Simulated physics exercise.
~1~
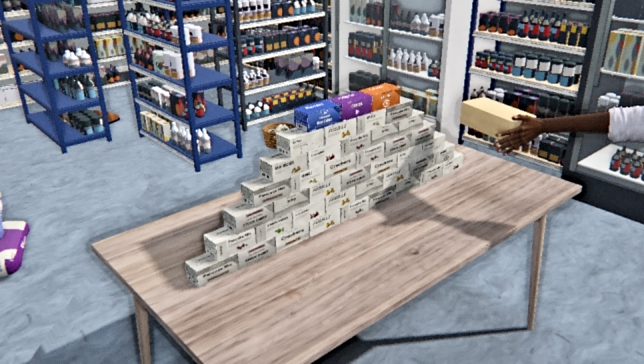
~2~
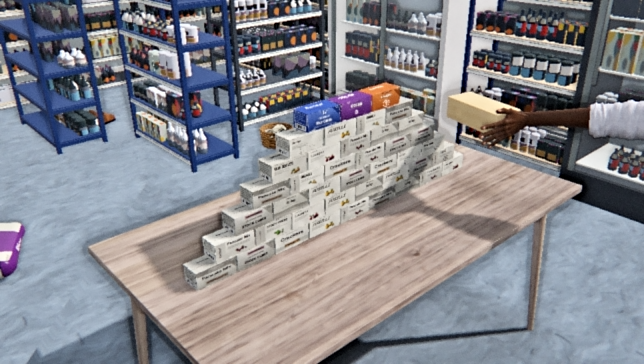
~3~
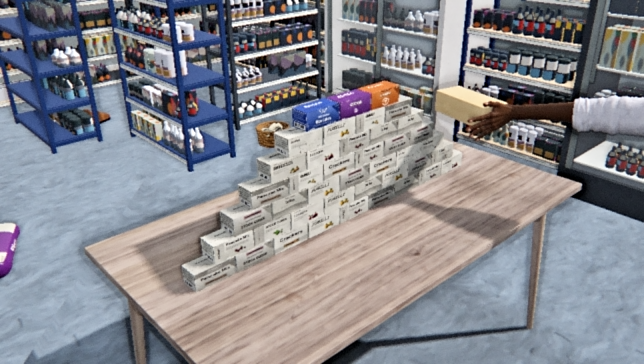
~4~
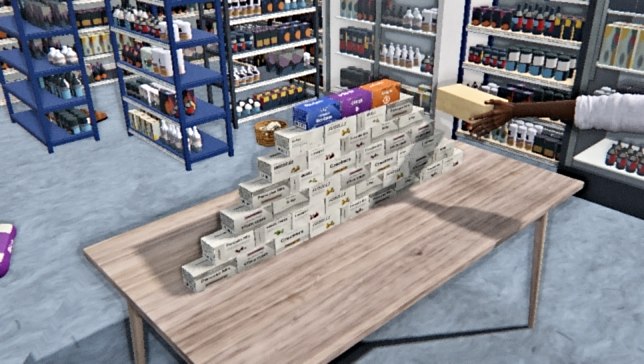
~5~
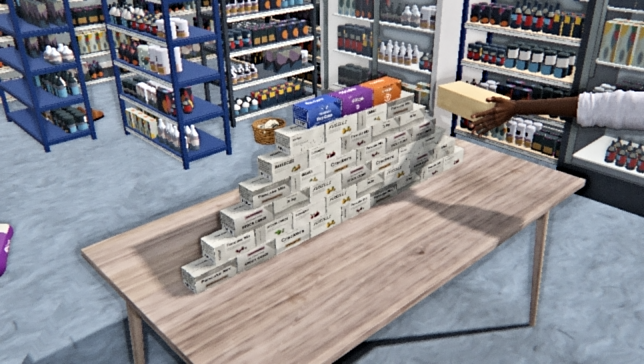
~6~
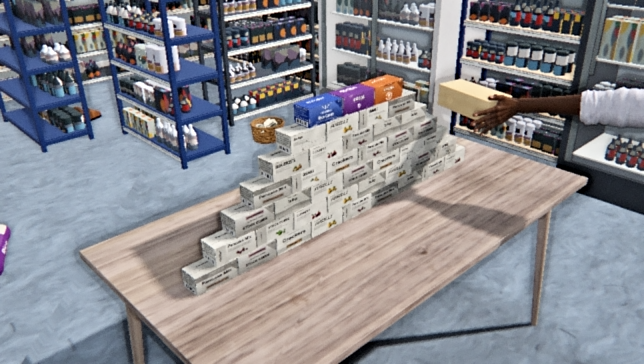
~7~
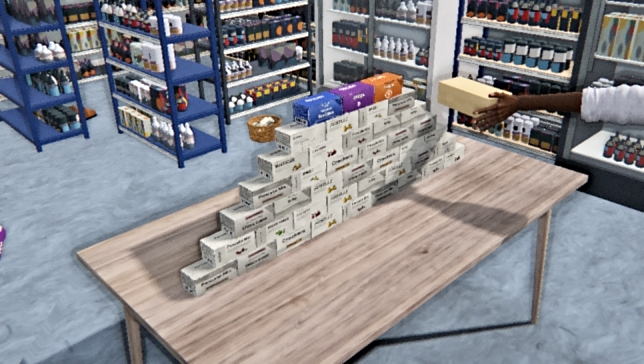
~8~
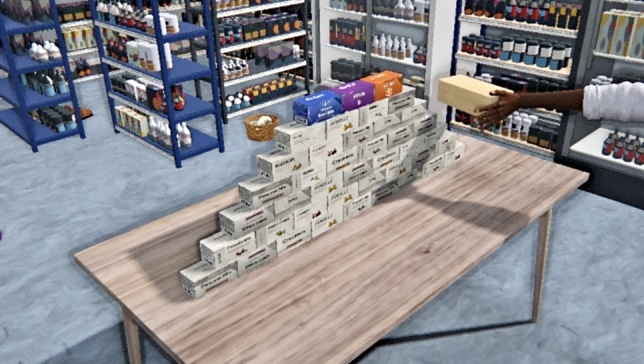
A hand reaches in from the right, holding a long pale block toward the end of a stepped wall of small whitish packets on a wooden table. The view looks down from above in a shop, with blue shelves of bottles behind at the left and pale and dark shelving at the right. Blue, purple and orange packets sit side by side, left to right, near the top. The block edges slightly left to the wall, then stays there as the view drifts gently sideways, revealing a basket on the floor. The wall remains standing, its coloured packets still in place.
